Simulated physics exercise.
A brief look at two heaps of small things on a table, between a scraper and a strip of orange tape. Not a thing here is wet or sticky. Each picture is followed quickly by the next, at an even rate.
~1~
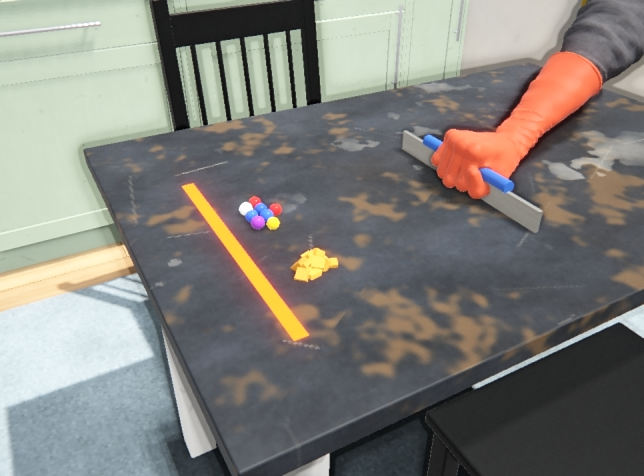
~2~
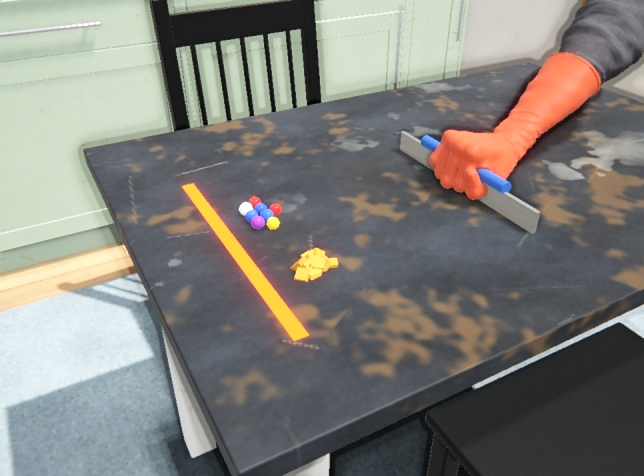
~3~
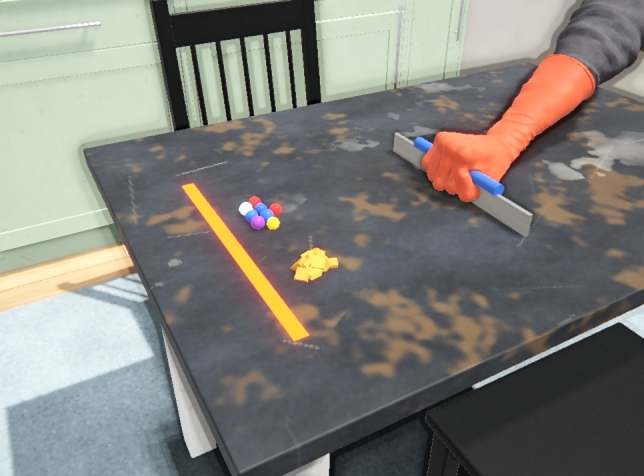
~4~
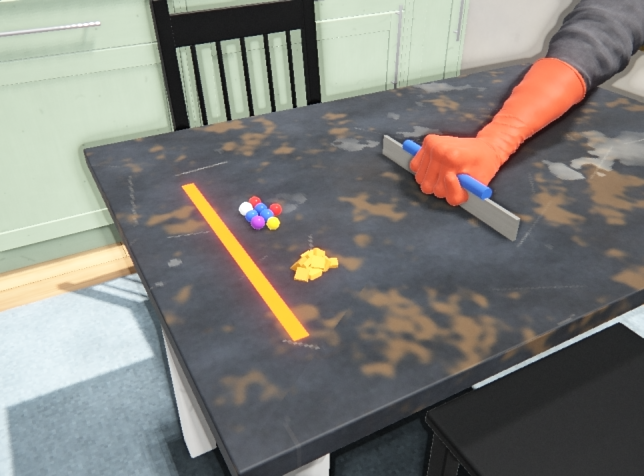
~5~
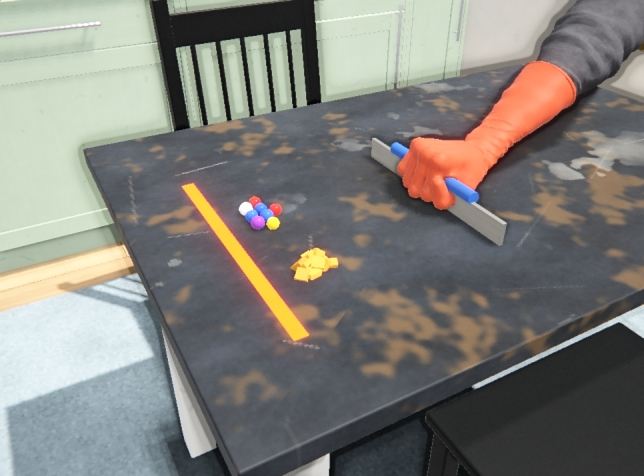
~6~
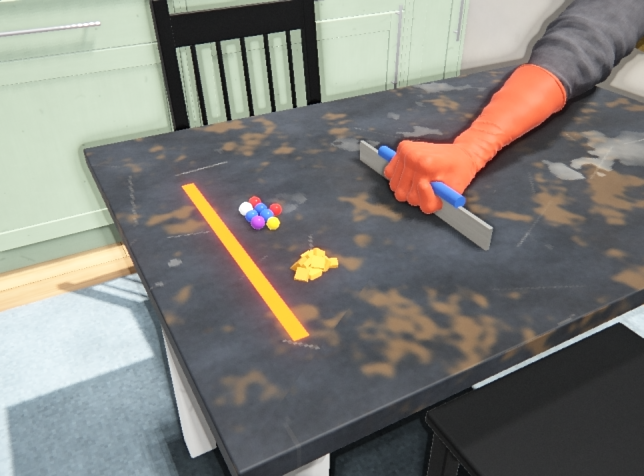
At first, an orange-gloved hand holds a blue-handled scraper at the right of a dark, blotchy table, with colourful gumballs, small yellow-orange crackers and a strip of orange tape to its left. The hand then slides the scraper a short way left across the tabletop, while both heaps stay still.
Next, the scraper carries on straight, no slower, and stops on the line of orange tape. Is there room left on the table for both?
Finally, the near batch keeps its place while the far batch partly falls.
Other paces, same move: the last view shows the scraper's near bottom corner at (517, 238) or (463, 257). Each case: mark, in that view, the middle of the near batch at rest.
First try about (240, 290), second try about (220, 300).
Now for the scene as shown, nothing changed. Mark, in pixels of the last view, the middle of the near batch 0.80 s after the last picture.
The middle is roughly at pixel (238, 290).
Then, 0.39 s after the last picture, scraper still moving, near (325, 204); near batch all on the table, its front near (302, 275); far batch all on the table, its front near (246, 209).
Then, 0.80 s after the last picture, scraper stopped at the orange tape; near batch all on the table, its front near (219, 303); far batch all on the table, its front near (169, 214).
Then, 1.08 s after the last picture, scraper stopped at the orange tape; near batch all on the table, its front near (217, 304); far batch about a quarter over the edge.
At rest, scraper stopped at the orange tape; near batch all on the table, its front near (217, 304); far batch all over the edge.
